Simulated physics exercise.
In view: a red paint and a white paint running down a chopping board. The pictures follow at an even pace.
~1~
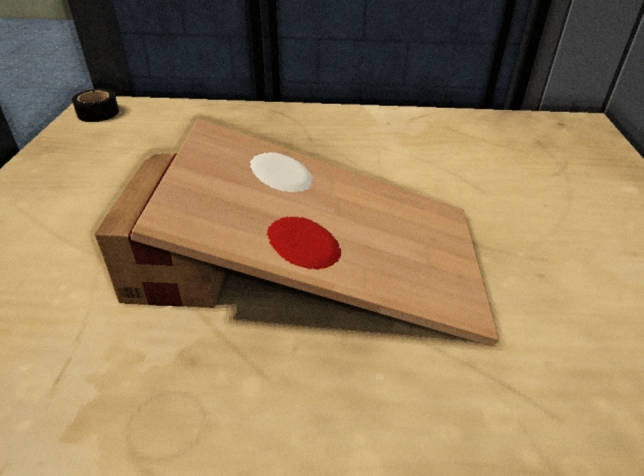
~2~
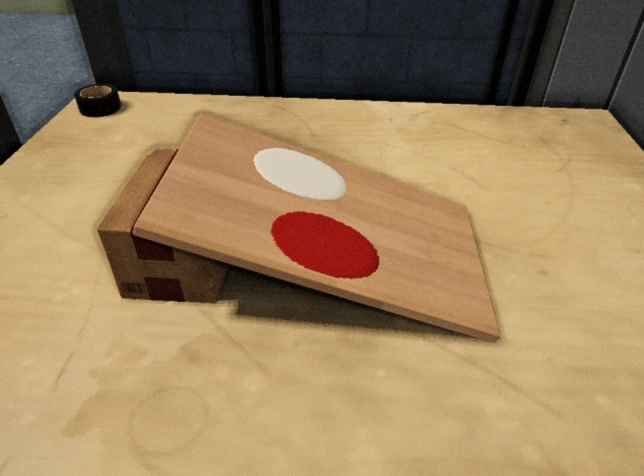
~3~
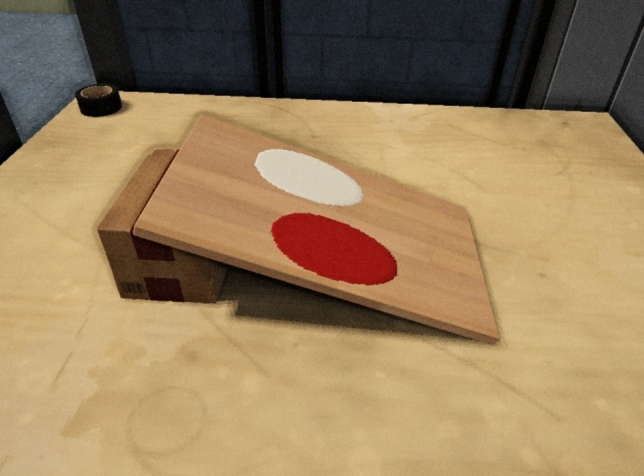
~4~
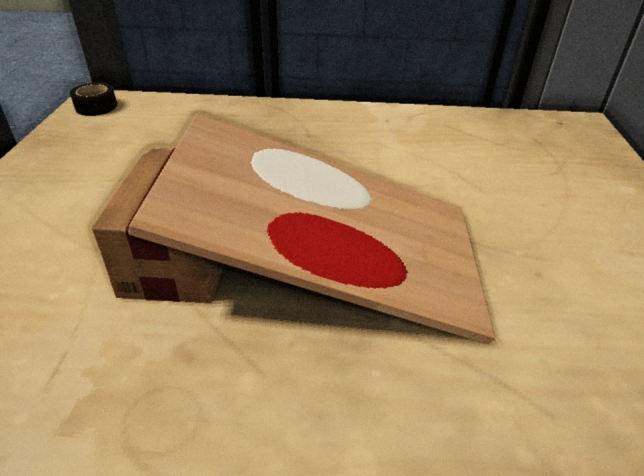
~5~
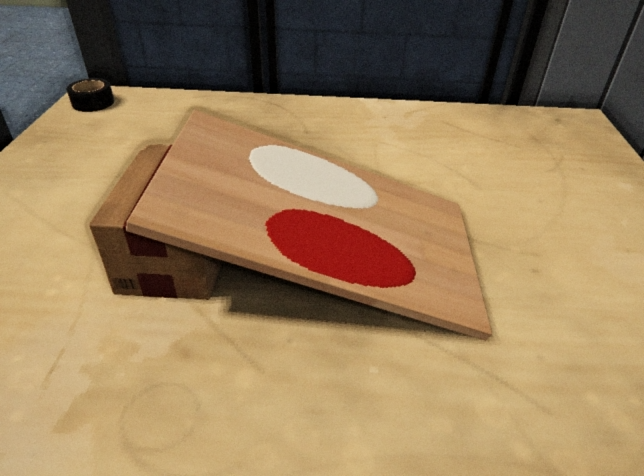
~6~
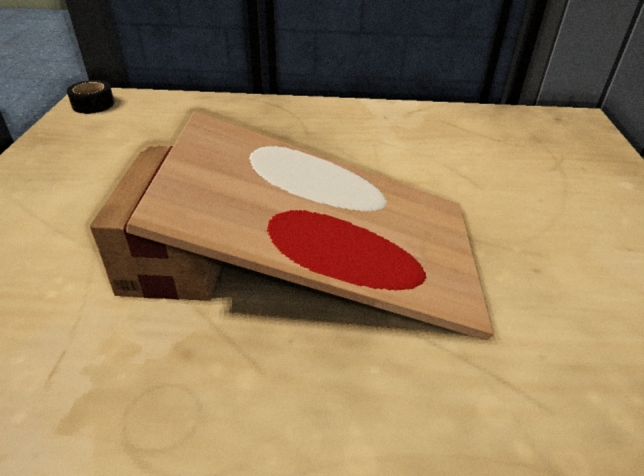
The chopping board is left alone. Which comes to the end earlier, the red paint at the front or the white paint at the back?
The front one.
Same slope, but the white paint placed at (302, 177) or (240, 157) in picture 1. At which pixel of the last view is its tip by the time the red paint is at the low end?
At about (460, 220), and at (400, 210).
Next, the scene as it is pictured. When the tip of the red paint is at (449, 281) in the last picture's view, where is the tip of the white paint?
Near (407, 208).
A moment on, the red paint is close to the edge; the white paint is three quarters of the way down.
When it is over, the red paint is at the low edge; the white paint is close to the edge.
